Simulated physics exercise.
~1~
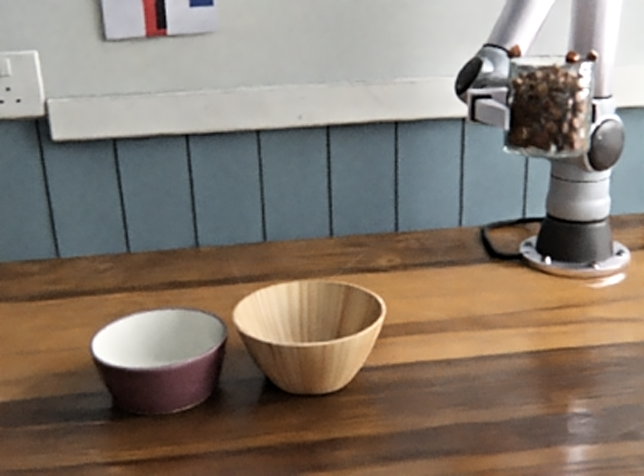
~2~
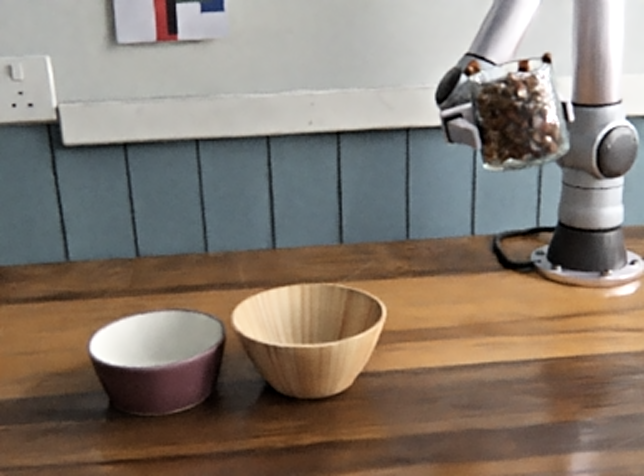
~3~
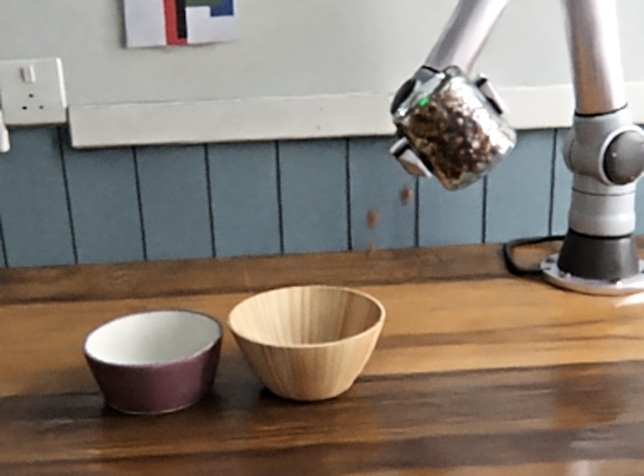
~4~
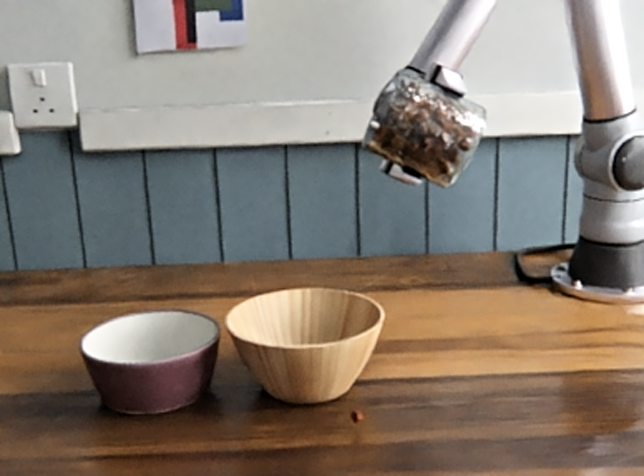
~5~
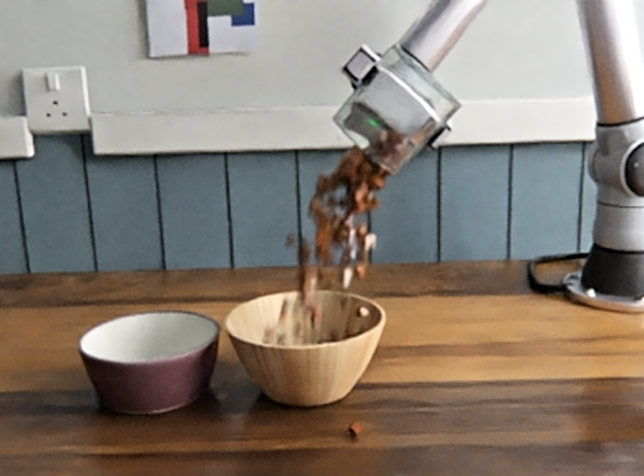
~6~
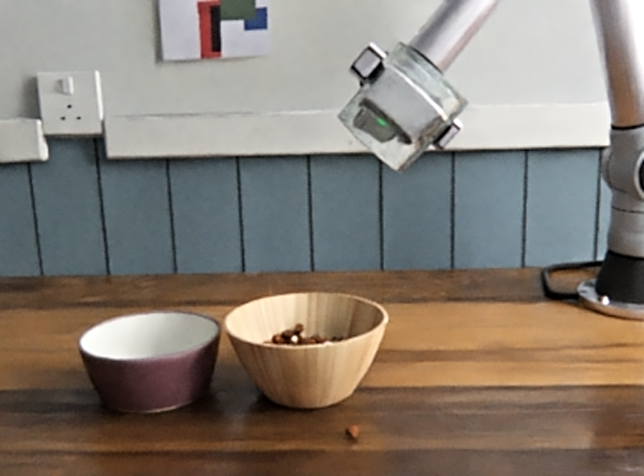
On a wooden table top, a robot arm swings a clear beaker of brown pellets leftward and tips it over the wooden bowl beside a purple one, dropping a stray piece on the table before emptying the load, which ends up in the wooden bowl.
